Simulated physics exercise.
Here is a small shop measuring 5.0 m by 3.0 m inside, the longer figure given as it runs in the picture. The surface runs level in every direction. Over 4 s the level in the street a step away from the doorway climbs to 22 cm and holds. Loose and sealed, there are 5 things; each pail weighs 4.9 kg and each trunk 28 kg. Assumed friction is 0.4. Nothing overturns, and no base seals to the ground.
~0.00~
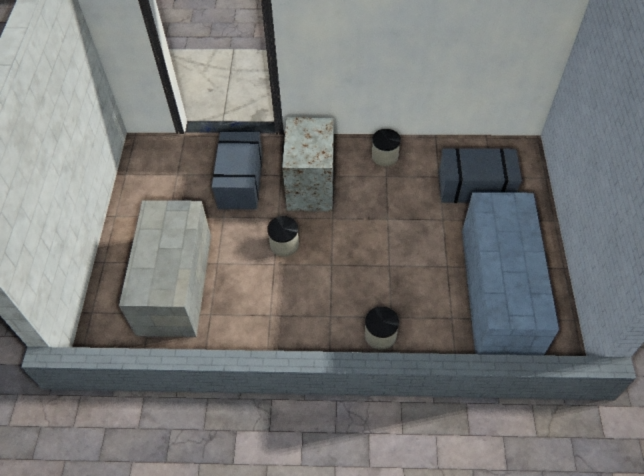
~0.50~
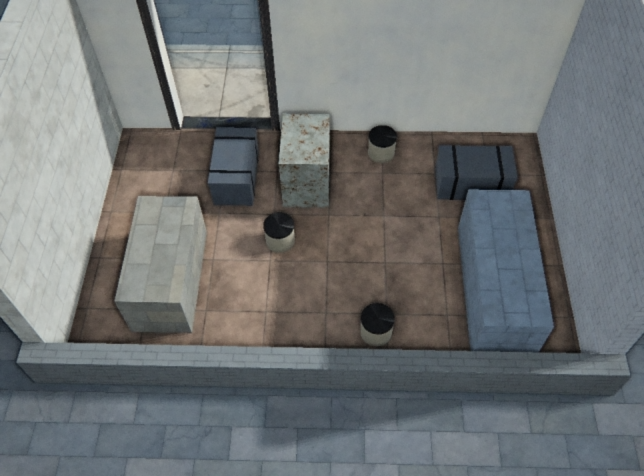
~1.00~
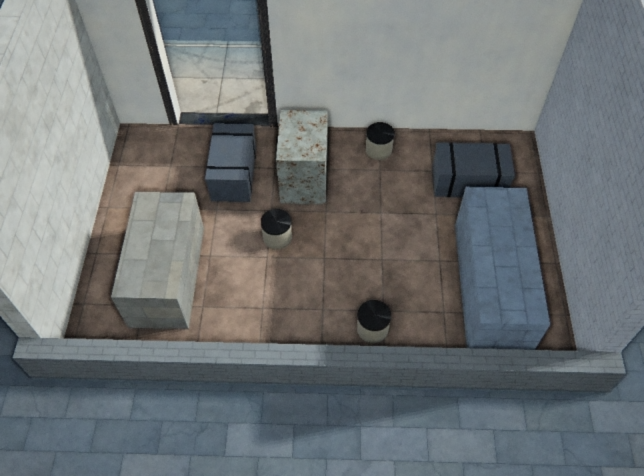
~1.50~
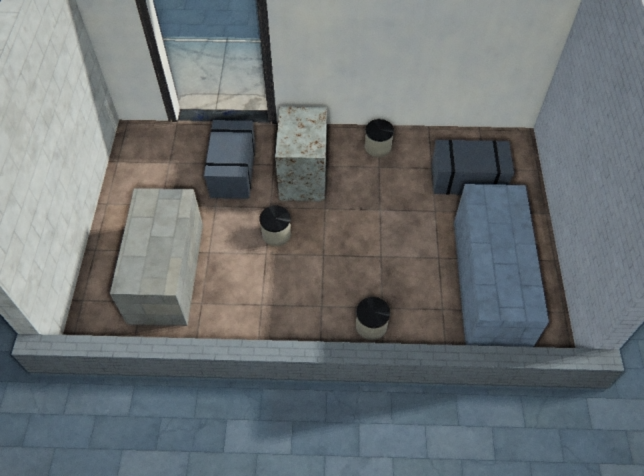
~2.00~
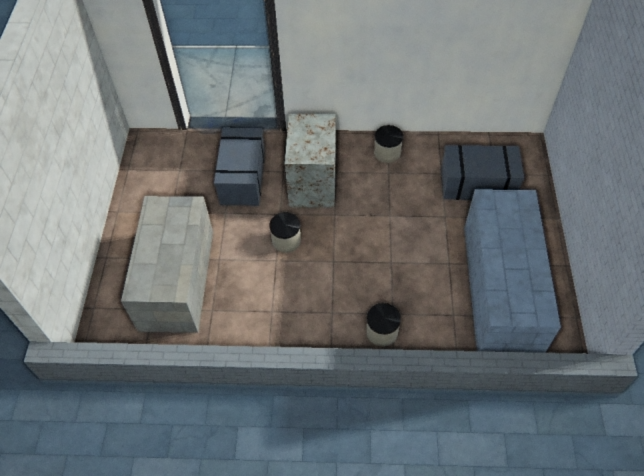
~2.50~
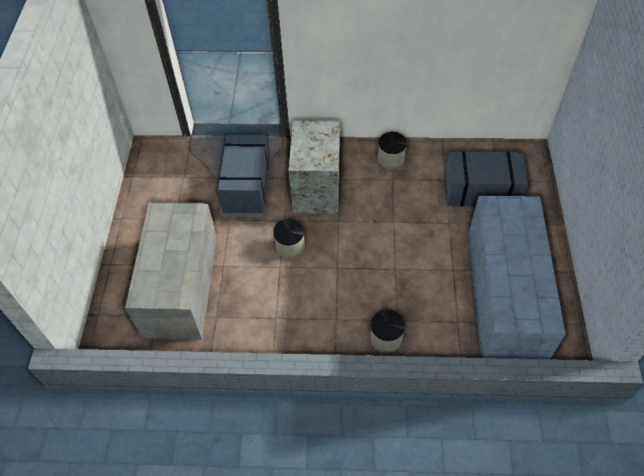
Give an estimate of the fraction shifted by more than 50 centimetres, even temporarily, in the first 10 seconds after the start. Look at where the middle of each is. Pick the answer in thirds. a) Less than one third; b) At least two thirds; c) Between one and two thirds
Between one and two thirds (c).
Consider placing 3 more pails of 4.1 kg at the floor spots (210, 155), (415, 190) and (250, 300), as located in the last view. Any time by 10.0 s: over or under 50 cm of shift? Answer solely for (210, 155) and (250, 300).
Order as asked - beyond the cutoff and beyond the cutoff.
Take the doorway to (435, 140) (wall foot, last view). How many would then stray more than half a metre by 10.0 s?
Count: 1.
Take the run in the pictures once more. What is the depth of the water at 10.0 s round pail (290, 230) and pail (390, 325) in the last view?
First about 5 cm, second about 9 cm.
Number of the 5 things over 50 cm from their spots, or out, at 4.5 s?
By then 0.
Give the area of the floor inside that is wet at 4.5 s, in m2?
At that time the wet patch spans about 4.5 m2.
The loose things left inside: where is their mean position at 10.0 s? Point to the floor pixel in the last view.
The centre is close to (427, 206).
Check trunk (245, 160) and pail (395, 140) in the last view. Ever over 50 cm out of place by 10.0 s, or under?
Bigger; smaller.
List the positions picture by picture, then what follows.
The first frame shows a pail at (382, 321) rests on the ground; a trunk at (236, 159) rests on the ground; water covers 0.0 m2; 0 of 5 have shifted.
The second frame shows a pail at (378, 318) rests on the ground; a trunk at (233, 155) rests on the ground; 0.0 m2 under water; 0 of 5 have shifted.
The third frame shows a pail at (375, 315) rests on the ground; a trunk at (230, 151), on the bottom; water covers 0.0 m2; 0 of 5 have shifted.
The fourth frame shows a pail at (373, 312), on the bottom; a trunk at (229, 148) rests on the ground; water covers 0.0 m2; 0 of 5 have shifted.
The fifth frame shows a pail at (384, 318), on the bottom; a trunk at (239, 155) rests on the ground; water covers 0.0 m2; 0 of 5 have shifted.
The sixth frame shows a pail at (388, 325), on the bottom; a trunk at (243, 162), on the bottom; water covers 0.4 m2; 0 of 5 have shifted.
After 3.5 s 0 of 5 are over 50 cm from their spots; 0 afloat.
After 4.5 s 0 of 5 are over 50 cm from their spots; 0 afloat.
After 7.0 s 2 of 5 are over 50 cm from their spots; 1 afloat.
After 10.0 s 3 of 5 are over 50 cm from their spots, and 3 have been at some point; 2 afloat.
